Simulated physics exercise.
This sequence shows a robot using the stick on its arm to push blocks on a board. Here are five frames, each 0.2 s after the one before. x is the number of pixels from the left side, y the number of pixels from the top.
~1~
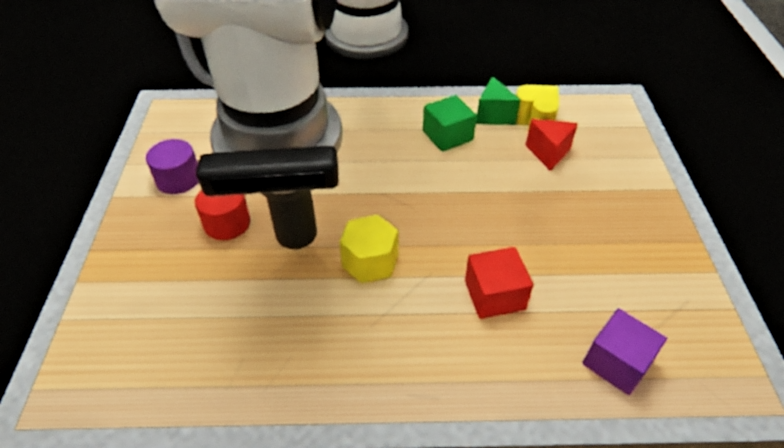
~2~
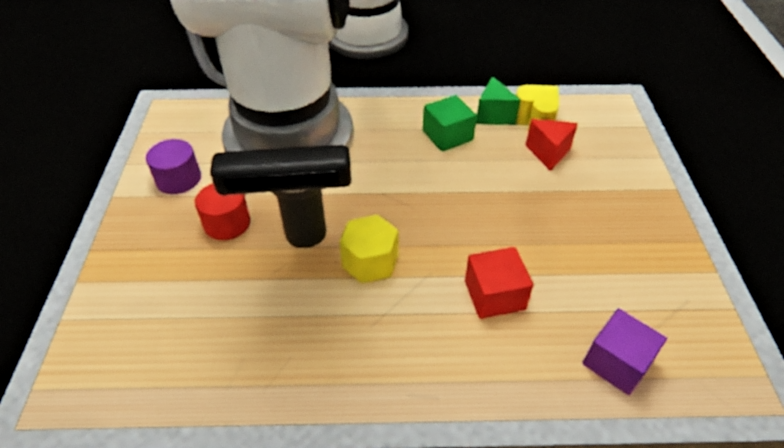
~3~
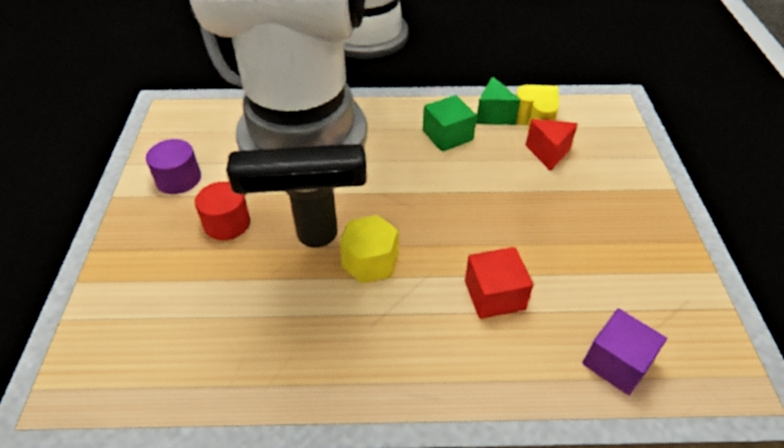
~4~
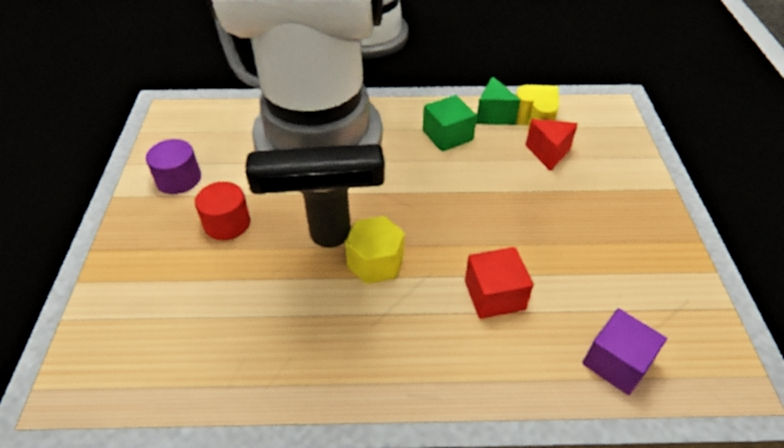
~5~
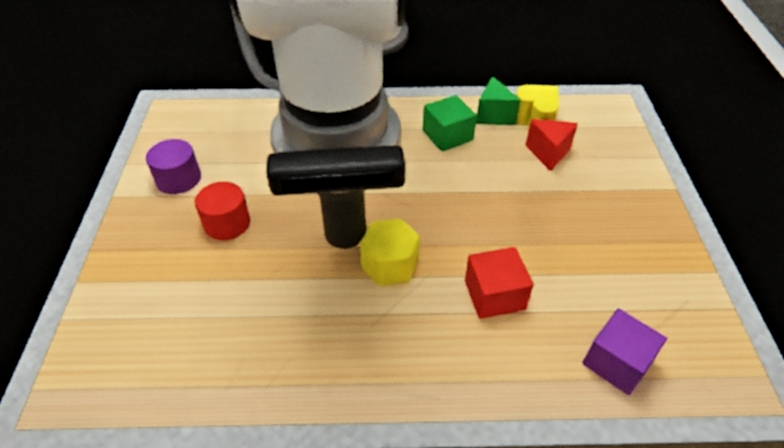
On a wooden board scattered with colored blocks, a robot arm moved its black stick to the right until it met the yellow hexagonal block and nudged it slightly right, while the other blocks stayed still.
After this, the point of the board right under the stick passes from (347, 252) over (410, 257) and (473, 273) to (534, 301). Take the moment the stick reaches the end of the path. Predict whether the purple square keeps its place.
Shifted out of place.
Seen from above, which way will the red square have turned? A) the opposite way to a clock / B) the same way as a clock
Correct choice: B.
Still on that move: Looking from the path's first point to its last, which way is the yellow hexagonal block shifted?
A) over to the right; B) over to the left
Answer: B.
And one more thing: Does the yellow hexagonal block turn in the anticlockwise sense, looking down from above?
Yes
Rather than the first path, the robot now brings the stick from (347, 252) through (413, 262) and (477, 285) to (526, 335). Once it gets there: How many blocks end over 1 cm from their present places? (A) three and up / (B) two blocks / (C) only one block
That would be B.
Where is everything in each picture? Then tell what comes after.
In the first picture, stick's lower end at (297, 234); yellow hexagonal block at (369, 235); red square at (501, 269); purple square at (631, 339).
In the second picture, stick at (306, 233); blocks still.
In the third picture, stick at (317, 232); blocks still.
In the fourth picture, stick at (331, 232); yellow hexagonal block at (375, 236).
In the fifth picture, stick at (345, 233); yellow hexagonal block at (390, 238); red square at (501, 269); purple square at (631, 339).
The first path, step by step. One third of the way, stick at (412, 238); yellow hexagonal block at (458, 248); red square at (515, 273).
Two thirds of the way, stick at (478, 255); yellow hexagonal block at (529, 253), turned 20° anticlockwise; red square at (574, 287), turned 75° clockwise.
At the end, stick at (540, 283); yellow hexagonal block at (584, 260), turned 45° anticlockwise; red square at (622, 303), turned 80° clockwise; purple square at (649, 351), turned 25° clockwise.
